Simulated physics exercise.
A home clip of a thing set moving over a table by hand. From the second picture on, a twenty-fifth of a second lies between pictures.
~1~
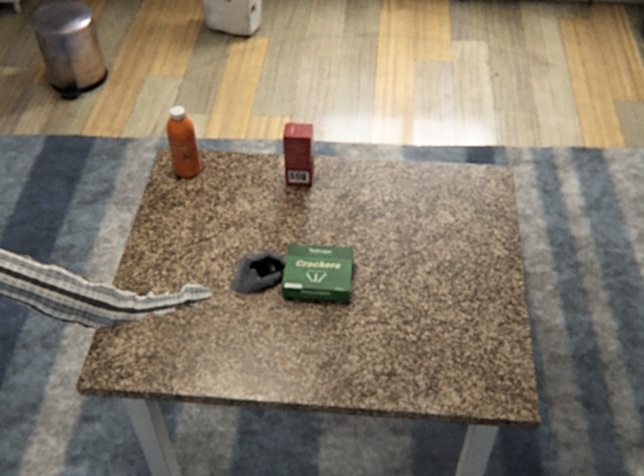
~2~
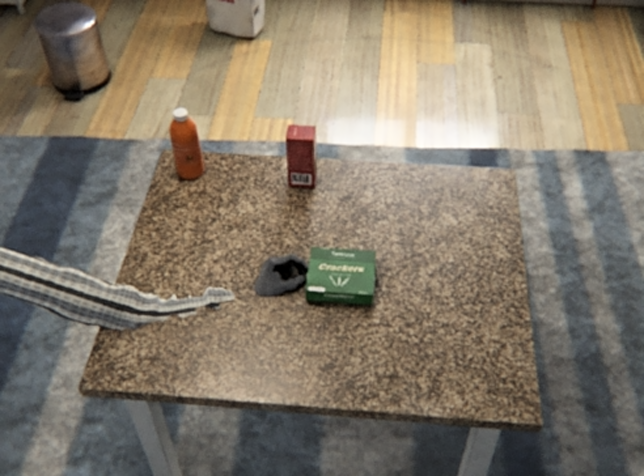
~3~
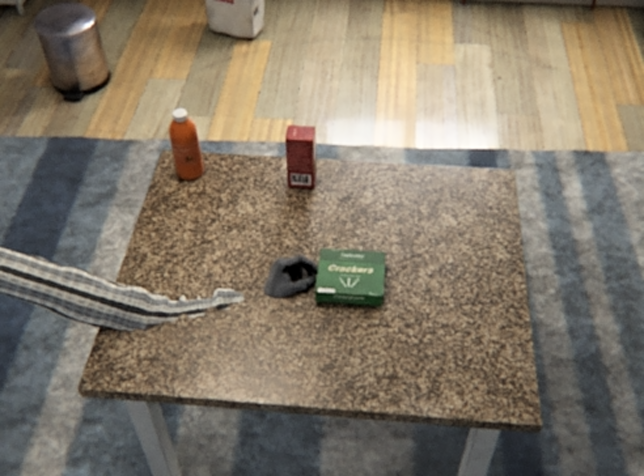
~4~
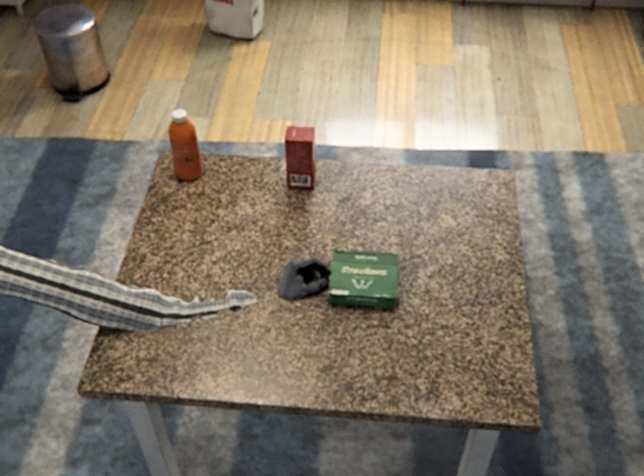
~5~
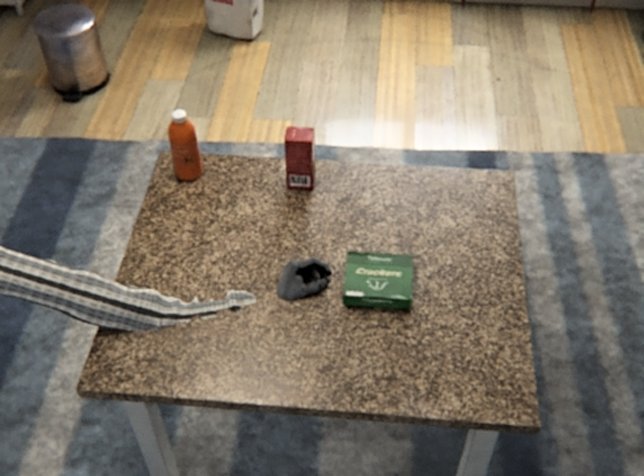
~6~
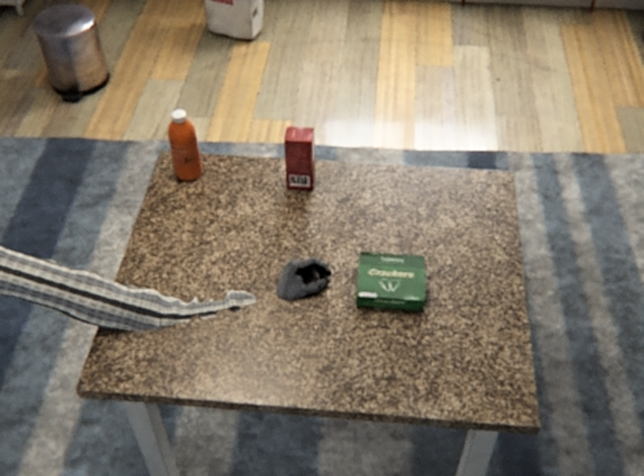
A green crackers box slides right across the speckled table, pushed by a dark-gloved hand.
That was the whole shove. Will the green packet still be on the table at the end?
The green packet stays on the table.
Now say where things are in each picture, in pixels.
The first picture shows under the hand; green packet (318, 272).
The second picture shows under the hand; green packet (341, 275).
The third picture shows under the hand; green packet (351, 276).
The fourth picture shows green packet (364, 278).
The fifth picture shows green packet (379, 280) displaced a little.
The sixth picture shows green packet (391, 281) displaced a little.
Then, 0.10 s past the last view, green packet displaced about its own width near (415, 282).
Then, 0.20 s past the last view, green packet displaced about its own width near (426, 283).
Finally, moved from the start, green packet. Final places as the last picture's camera would see them, green packet near (428, 283).
